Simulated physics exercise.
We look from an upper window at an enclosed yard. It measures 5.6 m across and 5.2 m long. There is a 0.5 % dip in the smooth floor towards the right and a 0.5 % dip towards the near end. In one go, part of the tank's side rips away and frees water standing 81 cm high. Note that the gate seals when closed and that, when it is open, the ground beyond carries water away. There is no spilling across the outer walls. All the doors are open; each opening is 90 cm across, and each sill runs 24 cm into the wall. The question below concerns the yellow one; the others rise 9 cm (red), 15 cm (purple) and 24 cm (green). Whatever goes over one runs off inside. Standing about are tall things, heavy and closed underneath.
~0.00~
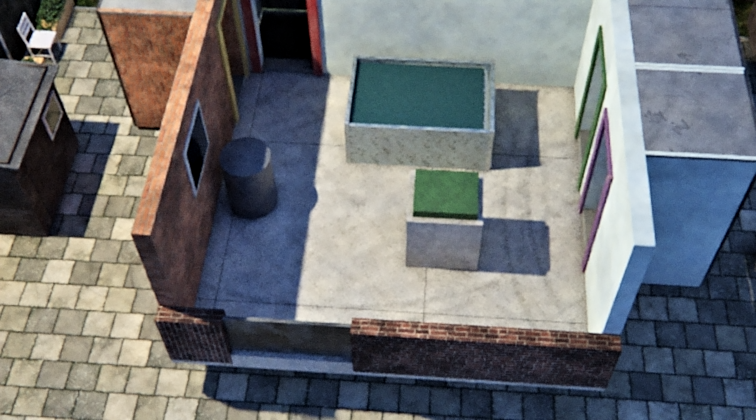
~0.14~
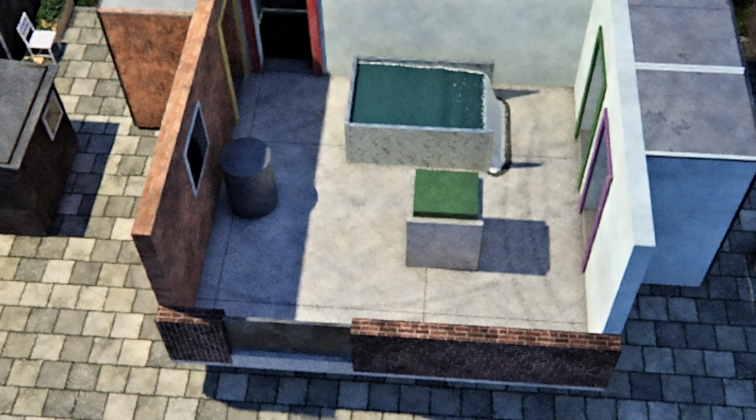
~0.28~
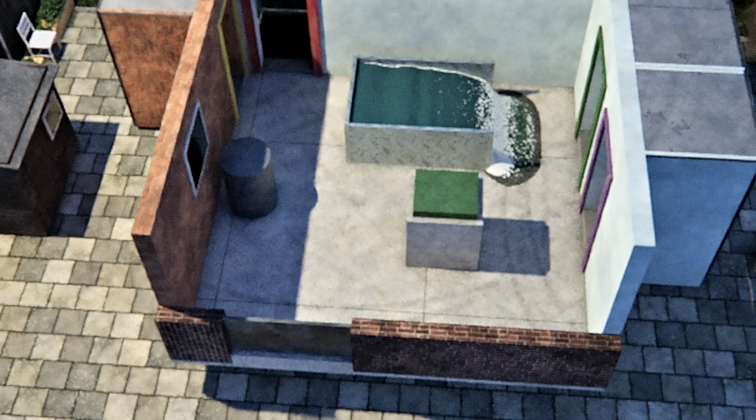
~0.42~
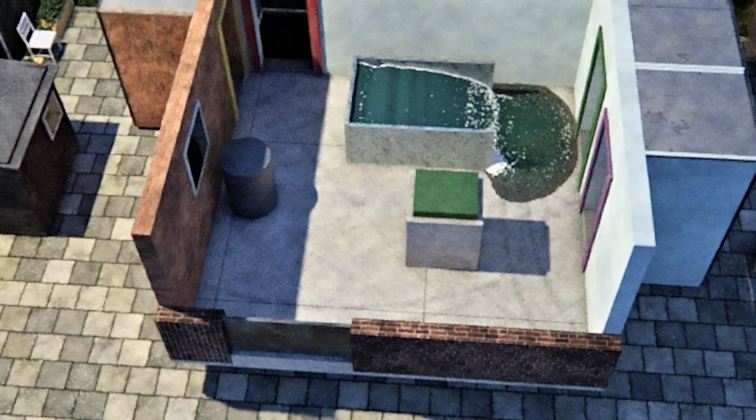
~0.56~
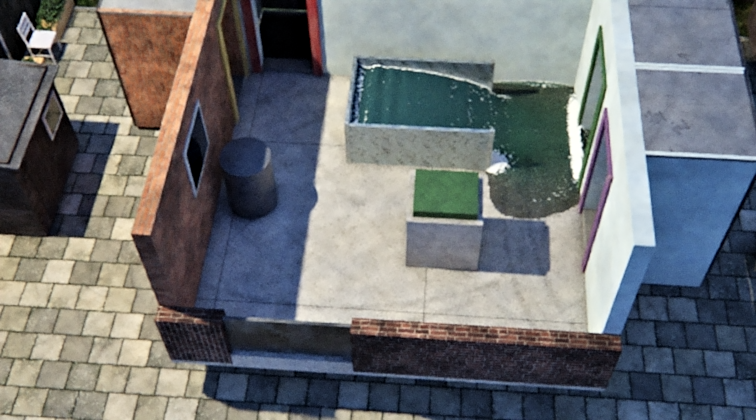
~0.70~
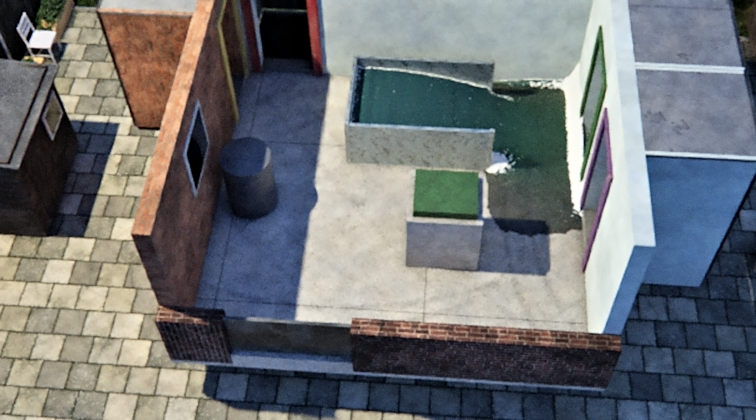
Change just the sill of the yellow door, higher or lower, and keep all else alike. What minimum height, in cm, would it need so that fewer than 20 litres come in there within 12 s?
About 17 cm.
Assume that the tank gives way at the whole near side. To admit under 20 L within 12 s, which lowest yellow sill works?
I'd say close to 5.5 cm.
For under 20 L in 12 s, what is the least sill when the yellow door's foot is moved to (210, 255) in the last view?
12.0 cm.
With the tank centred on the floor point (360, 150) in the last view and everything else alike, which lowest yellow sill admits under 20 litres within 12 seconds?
Then close to 11.0 cm.
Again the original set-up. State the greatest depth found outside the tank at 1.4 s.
Around 56 centimetres.
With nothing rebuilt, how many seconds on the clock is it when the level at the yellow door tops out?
Near 4.0 seconds.
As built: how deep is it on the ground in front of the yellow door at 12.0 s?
Roughly 5.5 cm deep.
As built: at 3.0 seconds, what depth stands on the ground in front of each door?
Door by door, in centimetres - red 7, purple 15, green 28, yellow 3.
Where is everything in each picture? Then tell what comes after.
The first picture shows still water, 81 cm deep, in the tank at (421, 96); the yellow door at (233, 54) is dry.
In the second picture, the front is at (503, 167), 0.3 m from the gap at (488, 120); 0.4 m2 of floor is wet, 81 cm left at the back.
In the third picture, the front is at (537, 149), 0.8 m from the gap at (487, 123); 1.3 m2 of floor is wet, 81 cm left at the back.
In the fourth picture, the gap is at (487, 125), the front 1.4 m out at (571, 162); the back of the tank holds 78 cm.
In the fifth picture, the gap is at (487, 125), the front 1.6 m out at (589, 156); the back of the tank holds 70 cm.
In the sixth picture, the front is at (582, 224), 1.8 m from the gap at (487, 126); 4.1 m2 of floor is wet, 69 cm left at the back; 4.1 m in a straight line remain to the yellow door at (233, 54).
After 1.4 s water covers 20 % of the floor, deepest (56 cm) near (566, 133); it has not reached the yellow door.
After 3.0 s water covers 45 % of the floor, deepest (34 cm) near (590, 352); it has not reached the yellow door.
After 12.0 s water covers 95 % of the floor, deepest (14 cm) near (590, 363); 5 cm at the yellow door, 126 litres in over its 7 cm sill.
At the yellow door as built, the water arrived by 3.1 s and peaked near 18 cm at 4.0 s.
With a sill of 15 cm, 30 litres would have come in within the 12 s; with 20.5 cm, 6 litres. So under 20 litres takes about 17 cm.
